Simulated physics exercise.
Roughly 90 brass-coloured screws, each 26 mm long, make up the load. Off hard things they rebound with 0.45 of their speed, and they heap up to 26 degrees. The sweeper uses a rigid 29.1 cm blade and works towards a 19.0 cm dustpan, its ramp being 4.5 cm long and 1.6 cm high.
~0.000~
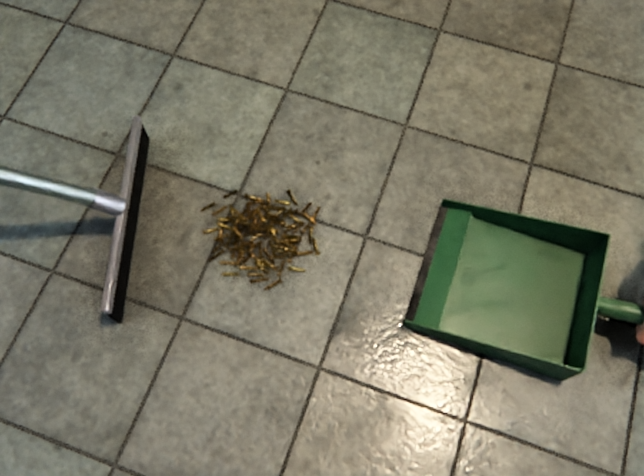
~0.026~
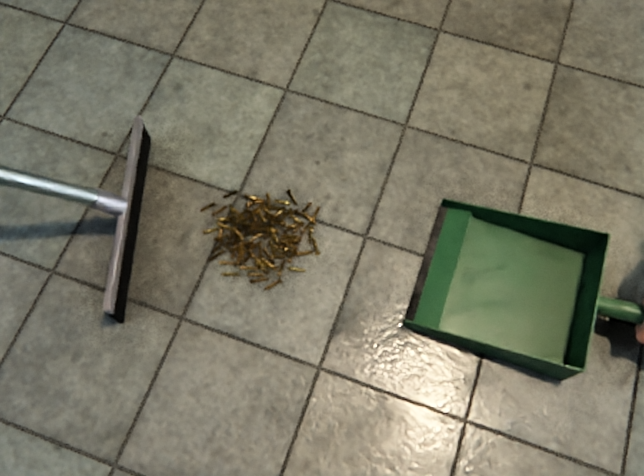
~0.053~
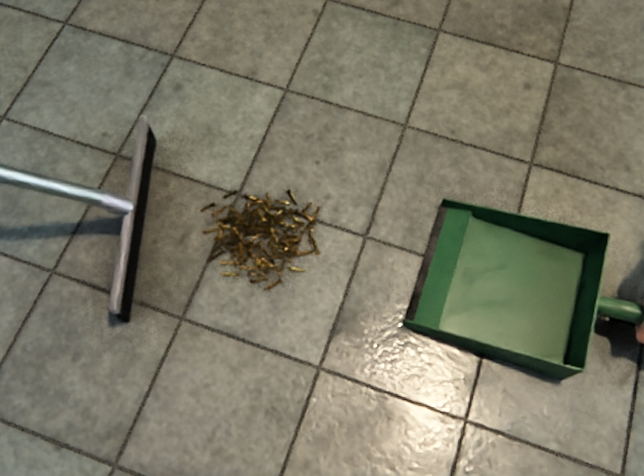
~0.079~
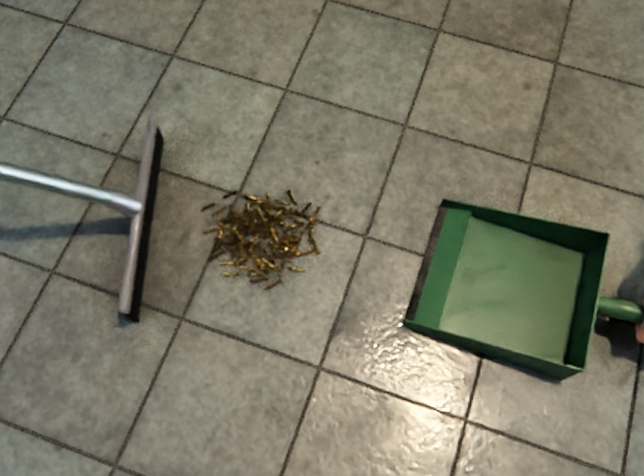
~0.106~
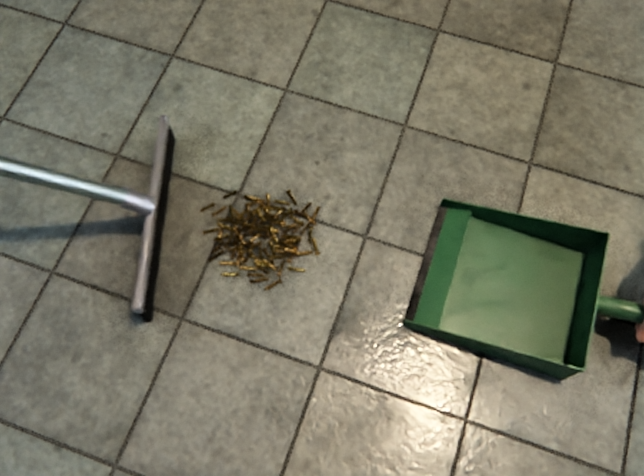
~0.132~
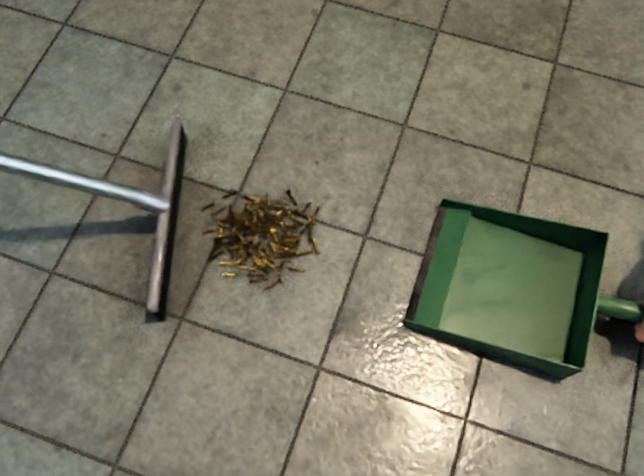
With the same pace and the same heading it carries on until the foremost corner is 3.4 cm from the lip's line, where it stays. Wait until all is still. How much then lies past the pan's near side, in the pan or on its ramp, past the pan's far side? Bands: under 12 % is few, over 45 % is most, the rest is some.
Near side: Few; pan: Few; far side: Some.
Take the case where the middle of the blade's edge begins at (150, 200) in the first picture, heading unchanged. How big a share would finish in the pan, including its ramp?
Estimate: ~ 5 %.
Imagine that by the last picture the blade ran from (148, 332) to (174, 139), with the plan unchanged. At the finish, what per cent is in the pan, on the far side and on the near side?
Pan 0; far 0; near 10.
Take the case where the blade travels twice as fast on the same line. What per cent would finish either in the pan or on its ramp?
About 45 per cent.
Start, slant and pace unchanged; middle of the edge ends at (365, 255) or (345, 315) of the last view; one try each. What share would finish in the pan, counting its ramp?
About 5 % and 0 %.
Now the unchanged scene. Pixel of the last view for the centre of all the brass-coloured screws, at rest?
Roughly (417, 231).
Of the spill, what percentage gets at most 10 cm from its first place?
The figure is some 0 percent.
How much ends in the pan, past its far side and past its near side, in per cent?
Near: 0; pan: 10; far: 20 (percent).
Then, at 0.34 s, middle of the blade 22 cm from the lip; 0 % over the lip, far side 0 %, near side 5 %.
After 0.48 s, middle of the blade 13 cm from the lip; 0 % over the lip, far side 5 %, near side 0 %.
After 0.75 s, middle of the blade 8 cm from the lip; 10 % over the lip, far side 20 %, near side 0 %.
At rest (1.6 s), near side 0 %, pan 10 %, far side 20 %, in front of the lip or behind the blade 70 %.
